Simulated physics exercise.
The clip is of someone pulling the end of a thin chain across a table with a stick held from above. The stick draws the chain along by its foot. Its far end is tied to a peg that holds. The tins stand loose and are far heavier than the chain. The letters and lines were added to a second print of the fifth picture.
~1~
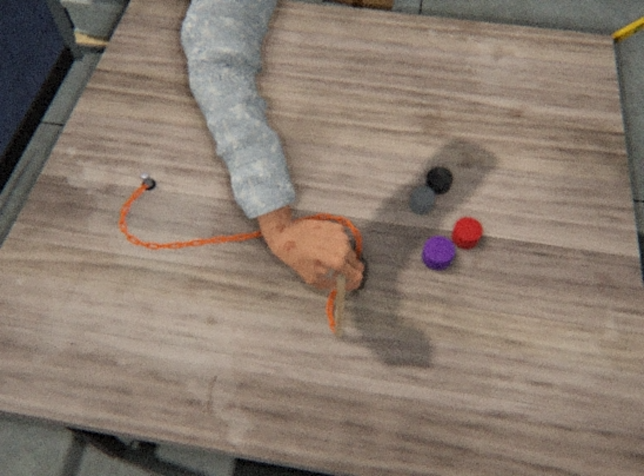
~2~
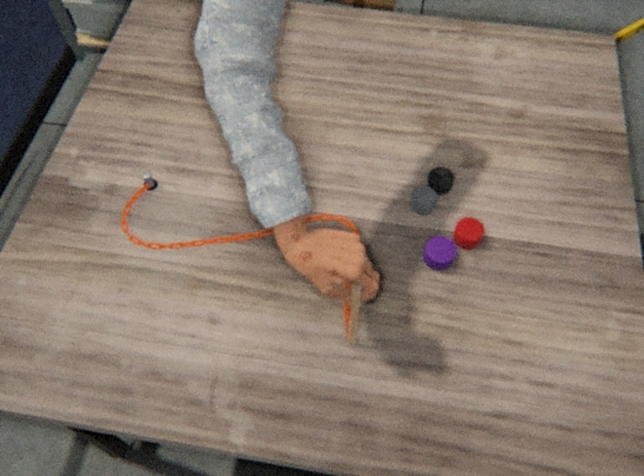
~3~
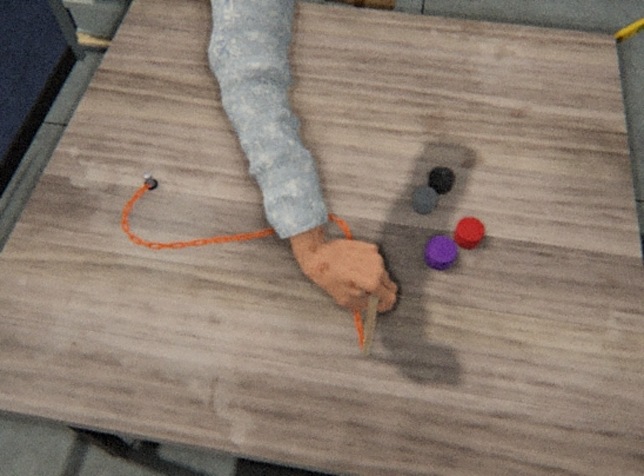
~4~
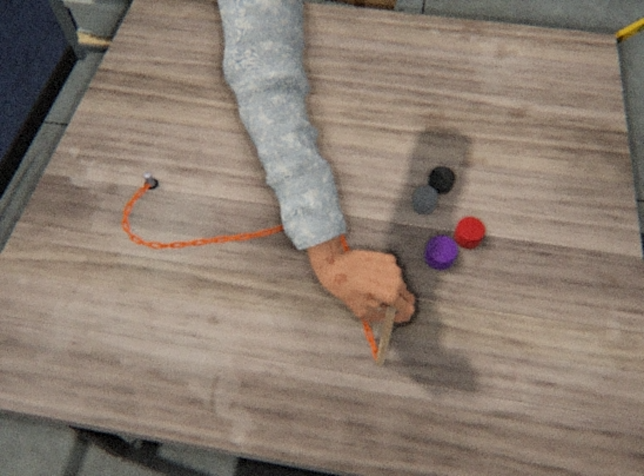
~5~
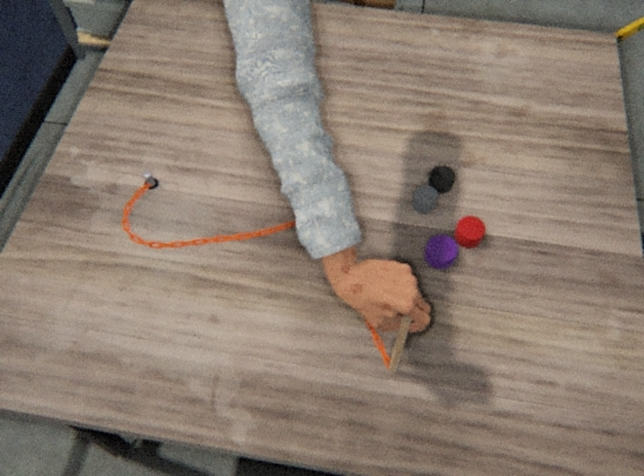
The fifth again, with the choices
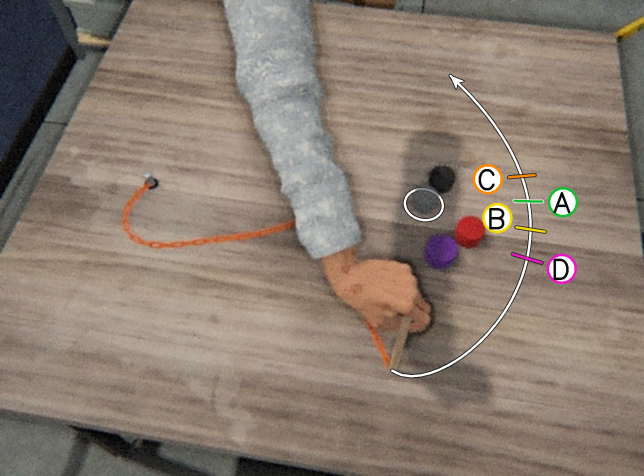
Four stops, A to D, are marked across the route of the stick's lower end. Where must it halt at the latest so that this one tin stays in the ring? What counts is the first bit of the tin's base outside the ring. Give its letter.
All is well up to C.
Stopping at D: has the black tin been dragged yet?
No.
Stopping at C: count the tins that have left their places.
By then, two.
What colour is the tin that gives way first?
The purple one.
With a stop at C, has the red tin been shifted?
By then, yes.
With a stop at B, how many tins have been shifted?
The count is none.
On the marked copy, A at (528, 201); B at (530, 230); C at (522, 176); D at (527, 259); the ring at (424, 204); the route from (392, 371) via (531, 226) to (451, 76).
Taking C. A third of the way, foot of the stick (489, 333); grey tin (425, 200).
Two thirds of the way, foot of the stick (529, 248); grey tin (425, 200).
When it is over, foot of the stick (521, 177); red tin (460, 212); grey tin (425, 200); purple tin (436, 223); the grey tin is still in its ring.
As for the rest, A is safe but short; B is safe but short; D is safe but short.
